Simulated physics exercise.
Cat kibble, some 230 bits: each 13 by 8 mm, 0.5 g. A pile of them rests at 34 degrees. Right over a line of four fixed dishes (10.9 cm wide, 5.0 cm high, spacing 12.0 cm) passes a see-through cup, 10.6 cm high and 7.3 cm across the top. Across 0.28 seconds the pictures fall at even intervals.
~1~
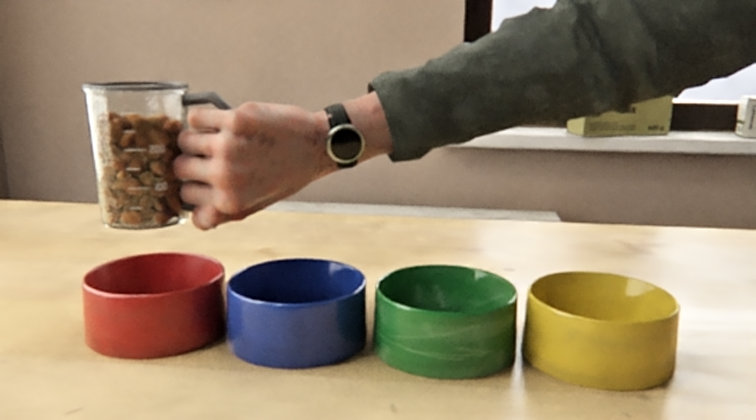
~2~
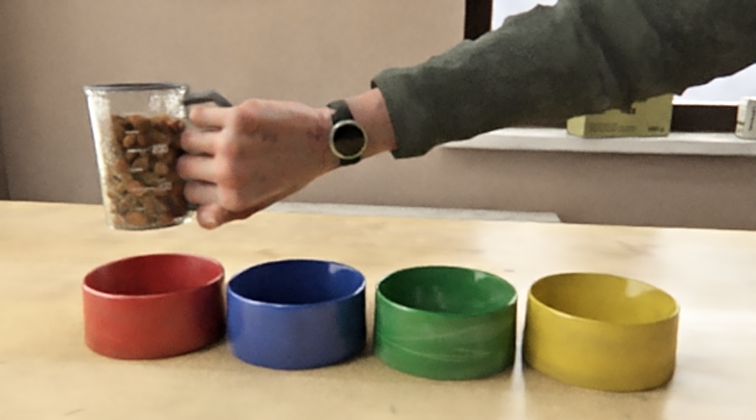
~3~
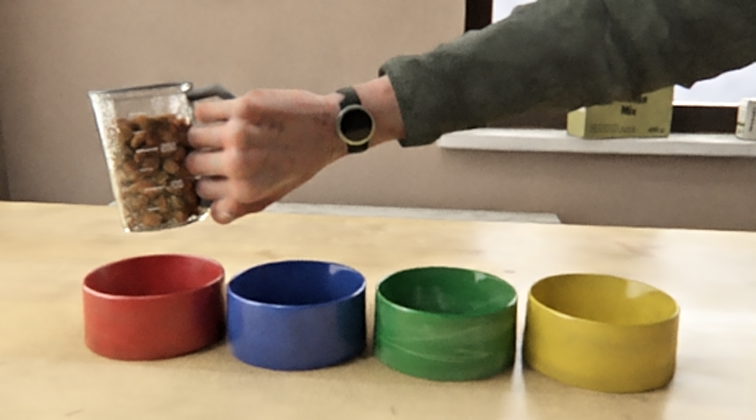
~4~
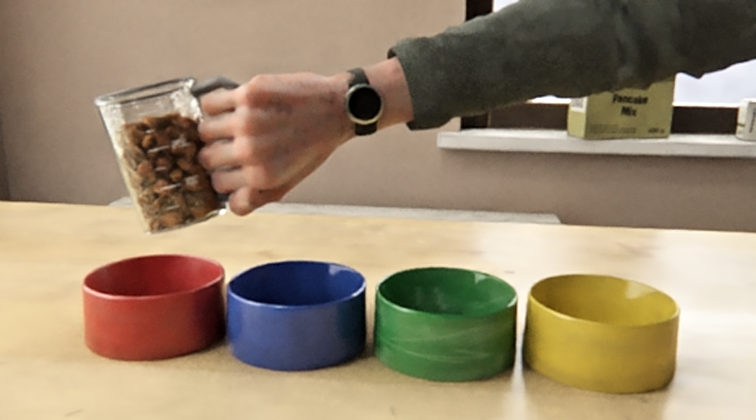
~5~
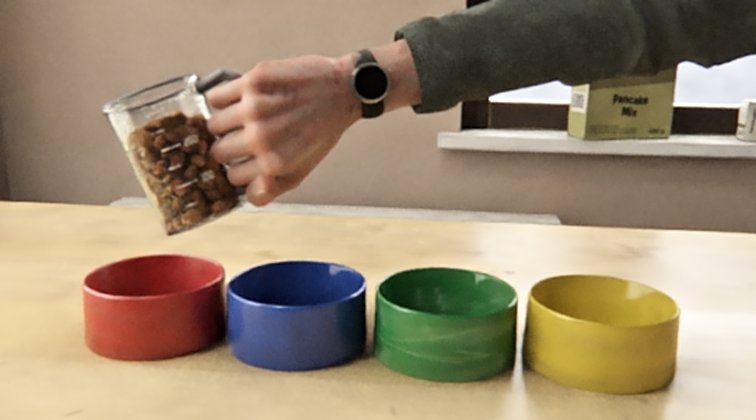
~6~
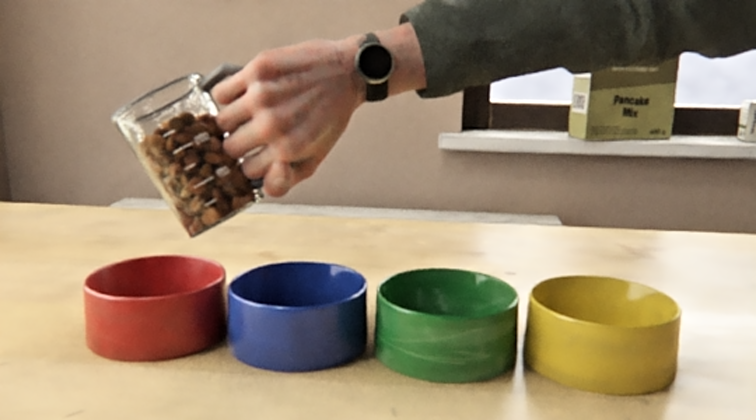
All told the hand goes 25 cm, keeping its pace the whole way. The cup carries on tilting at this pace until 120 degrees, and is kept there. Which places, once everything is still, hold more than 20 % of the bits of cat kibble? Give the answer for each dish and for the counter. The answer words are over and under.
Red: Under. Blue: Over. Green: Under. Yellow: Under. Counter: Under.
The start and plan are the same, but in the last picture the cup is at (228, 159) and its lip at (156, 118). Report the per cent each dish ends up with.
Per cent kept: Red 0; blue 40; green 30; yellow 0.
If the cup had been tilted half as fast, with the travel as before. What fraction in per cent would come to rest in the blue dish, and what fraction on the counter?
The blue dish would get 40 and the counter 30.
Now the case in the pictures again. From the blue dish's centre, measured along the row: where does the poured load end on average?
The average sits about 2 cm from the centre, on its right.
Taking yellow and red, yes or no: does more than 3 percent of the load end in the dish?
So yellow is a miss and red is a miss.
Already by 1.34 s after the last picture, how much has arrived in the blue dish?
I'd say around 80 per cent.
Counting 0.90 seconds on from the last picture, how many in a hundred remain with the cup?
About 40 per cent.
Then, 0.54 s after the last picture, tilt 100 degrees; cup holds 100 %.
Then, 0.90 s after the last picture, tilt 120 degrees; cup holds 40 %, blue 55 %.
Then, 1.34 s after the last picture, tilt 120 degrees; cup holds 0 %, blue 80 %, green 10 %.
In the end, red 0 %, blue 80 %, green 10 %, yellow 0 %, counter 5 %.
